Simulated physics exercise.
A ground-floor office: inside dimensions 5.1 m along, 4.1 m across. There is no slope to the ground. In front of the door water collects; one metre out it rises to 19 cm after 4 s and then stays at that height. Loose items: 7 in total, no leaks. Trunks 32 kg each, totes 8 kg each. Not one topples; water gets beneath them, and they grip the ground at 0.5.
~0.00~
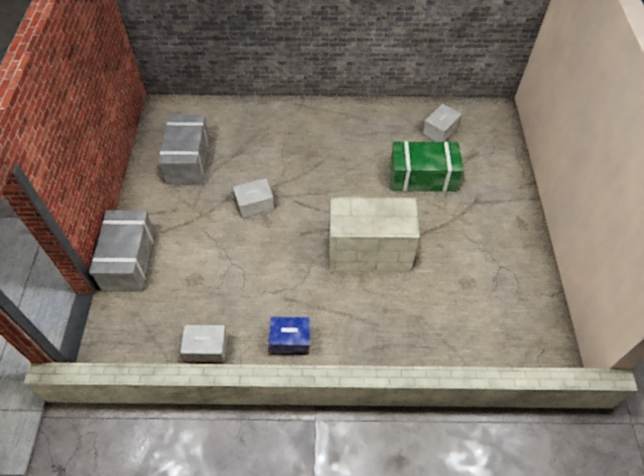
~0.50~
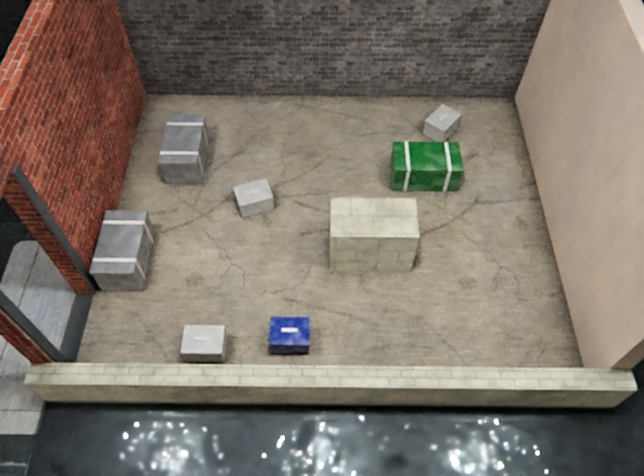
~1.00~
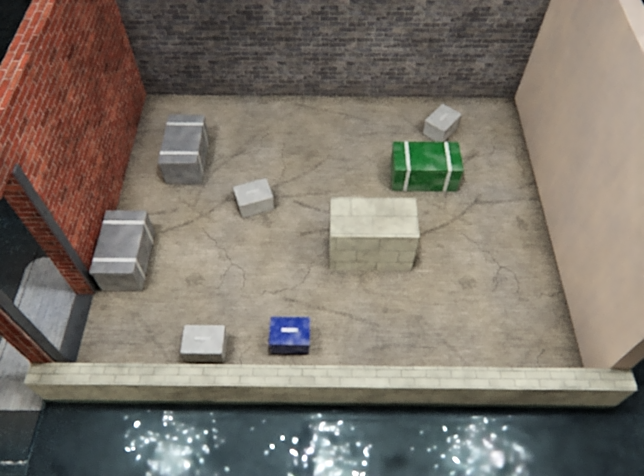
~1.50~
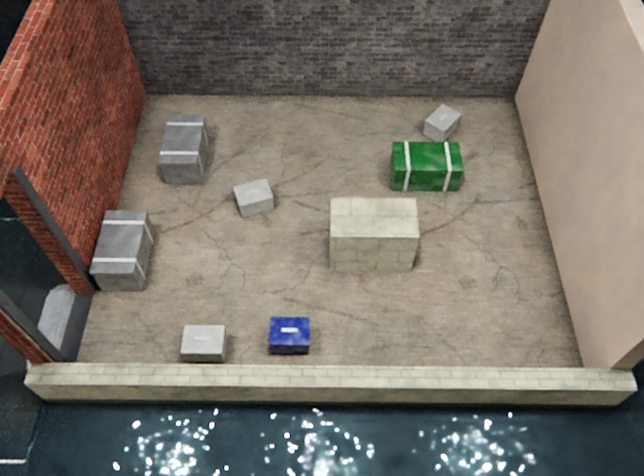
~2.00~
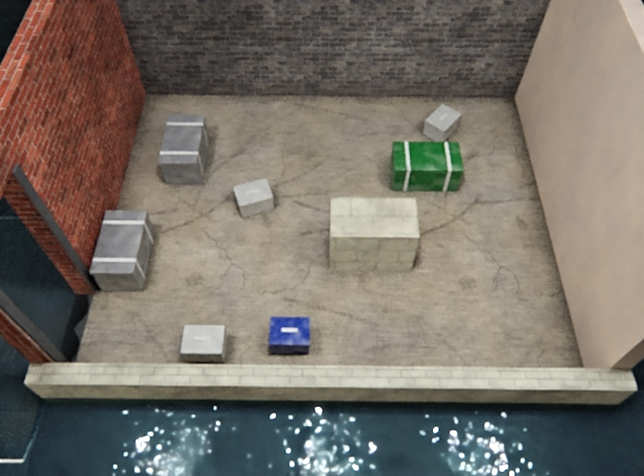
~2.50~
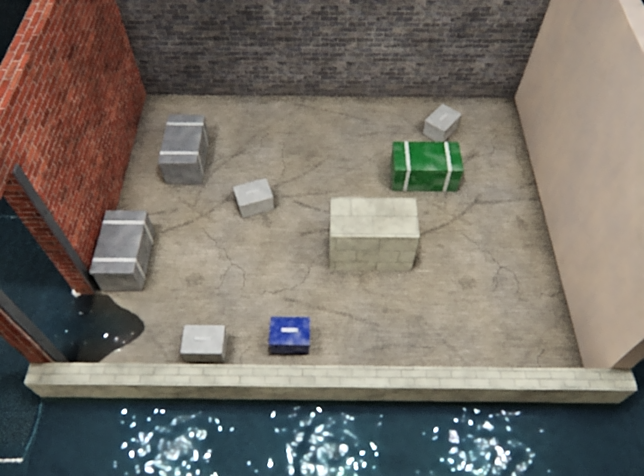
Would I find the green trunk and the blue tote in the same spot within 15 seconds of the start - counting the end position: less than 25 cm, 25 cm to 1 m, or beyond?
Outcome: The green trunk is basically where it began, the blue tote is far from its start.
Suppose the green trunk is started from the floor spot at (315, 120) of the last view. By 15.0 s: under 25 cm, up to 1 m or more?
So it hardly goes anywhere.
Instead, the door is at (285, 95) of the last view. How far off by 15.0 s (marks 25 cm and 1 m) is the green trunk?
As for the green trunk, it keeps its spot.
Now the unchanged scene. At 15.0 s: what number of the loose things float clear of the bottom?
I get 2.
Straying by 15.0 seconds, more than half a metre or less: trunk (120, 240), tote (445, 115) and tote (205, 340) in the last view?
Result, in order: Lower / higher / higher.
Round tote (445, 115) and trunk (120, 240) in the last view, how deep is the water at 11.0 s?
Roughly 4 and 3 cm.
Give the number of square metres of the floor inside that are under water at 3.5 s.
Somewhere around 1.5 m2, roughly.
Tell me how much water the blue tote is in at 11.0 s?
Around 6 cm.
After 3.5 s the green trunk is near (428, 156), 0.0 m from its start, aground; the blue tote is near (290, 331), 0.0 m from its start, aground; 0 afloat.
After 6.8 s the green trunk is near (428, 156), 0.0 m from its start, aground; the blue tote is near (358, 297), 0.8 m from its start, aground; 0 afloat.
After 11.0 s the green trunk is near (428, 156), 0.0 m from its start, aground; the blue tote is near (468, 265), 2.0 m from its start, aground; 1 afloat.
After 15.0 s the green trunk is near (428, 156), 0.0 m from its start, aground; the blue tote is near (485, 135), 3.6 m from its start, afloat; 2 afloat.
